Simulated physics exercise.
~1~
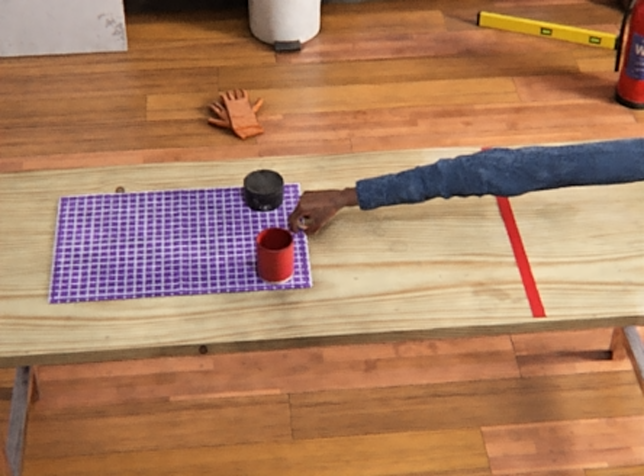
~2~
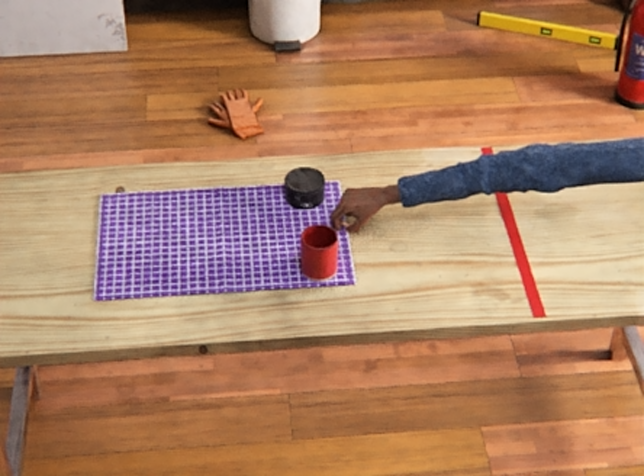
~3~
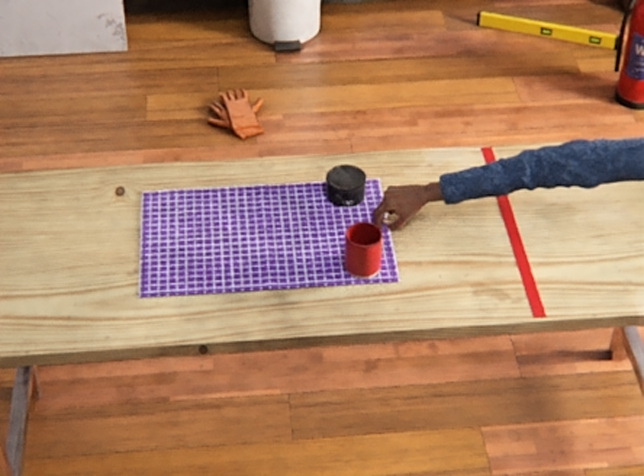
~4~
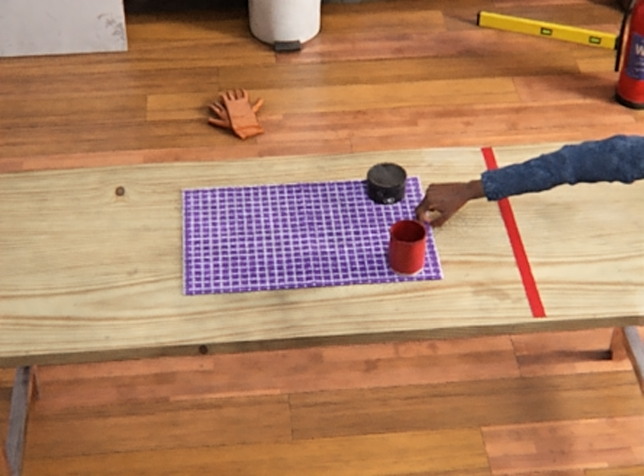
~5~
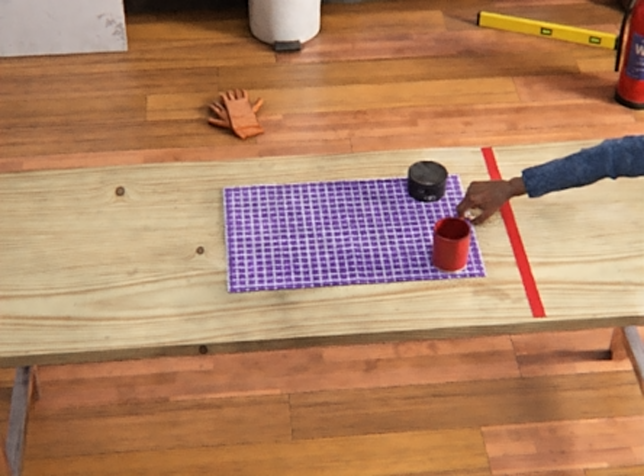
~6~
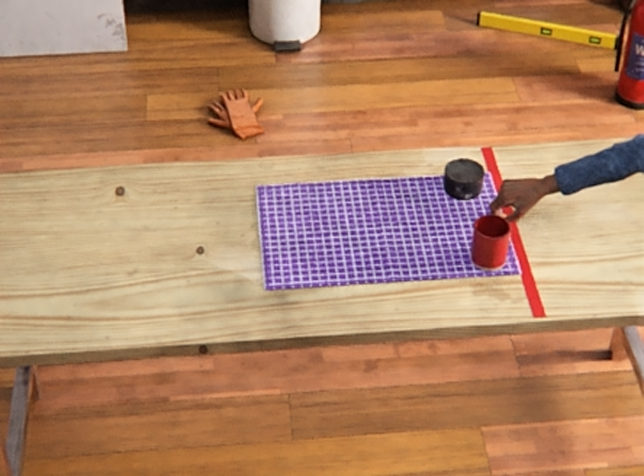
A hand pulls a purple cloth carrying a red mug and black tub right to red tape.
